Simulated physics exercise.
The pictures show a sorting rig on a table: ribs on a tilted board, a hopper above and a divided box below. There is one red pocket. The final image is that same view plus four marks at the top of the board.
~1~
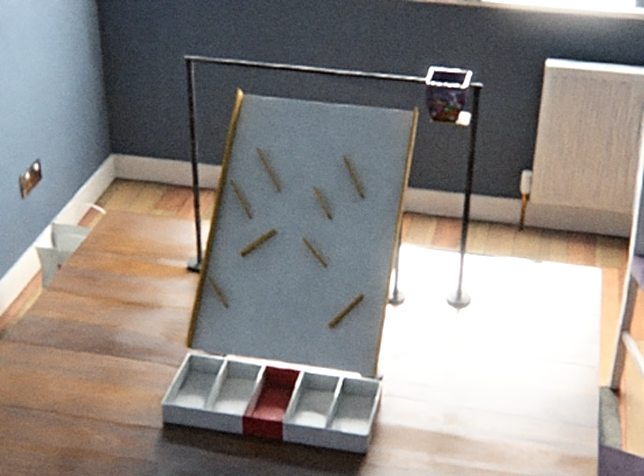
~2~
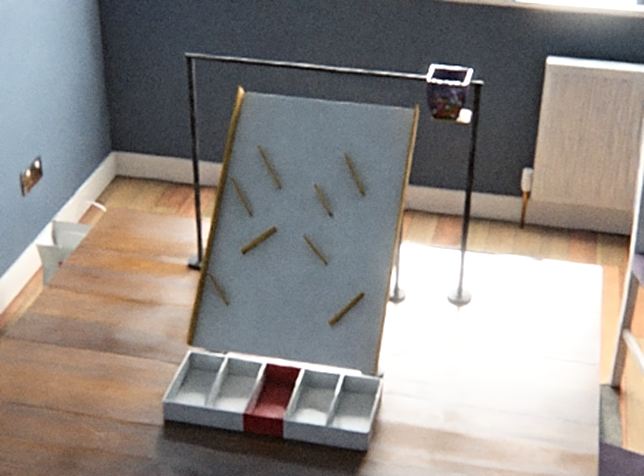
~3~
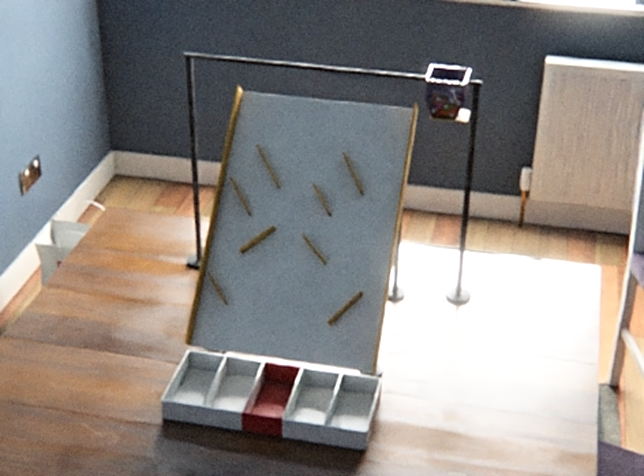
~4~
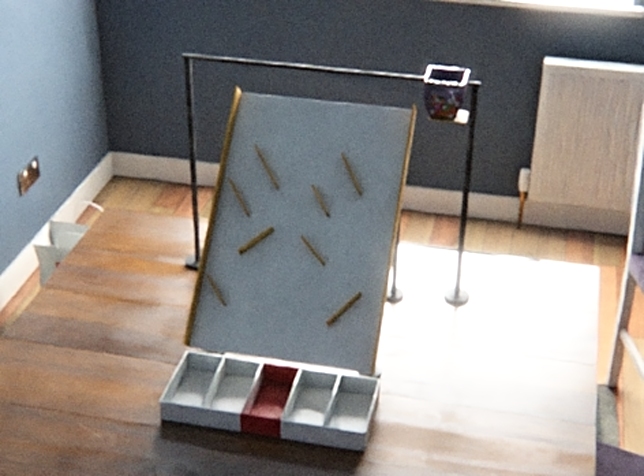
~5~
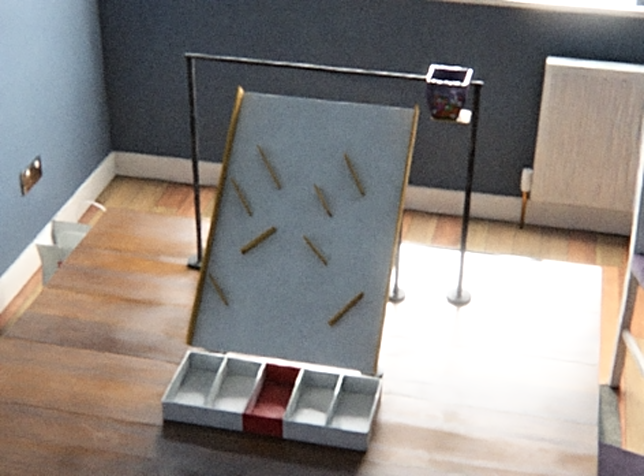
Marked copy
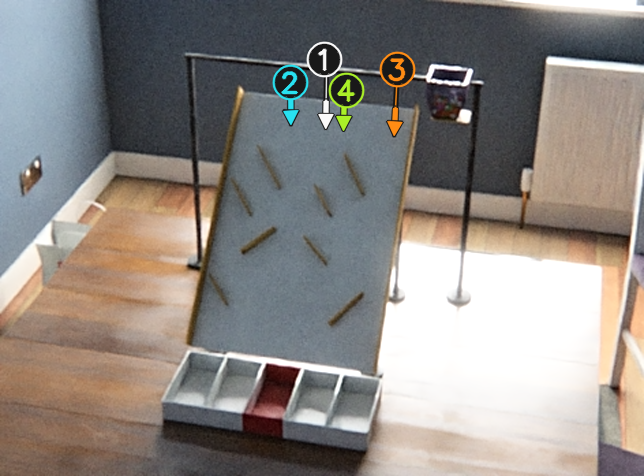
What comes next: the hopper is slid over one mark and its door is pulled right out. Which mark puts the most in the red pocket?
The best mark is 2.
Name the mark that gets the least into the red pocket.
It is 3.
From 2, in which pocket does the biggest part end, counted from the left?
It is the third one.
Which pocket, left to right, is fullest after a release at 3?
The fifth.
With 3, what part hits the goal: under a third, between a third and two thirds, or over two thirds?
Mark 3 gives under a third.
On the marked copy, mark 1 meets the board at (325, 123); mark 2 meets the board at (290, 119); mark 3 meets the board at (394, 130); mark 4 meets the board at (343, 125).
With 1, about half in the red pocket, about a third in other pockets.
With 2, most in the red pocket, a small part in other pockets.
With 3, a small part in the red pocket, most in other pockets.
With 4, about half in the red pocket, about half in other pockets.
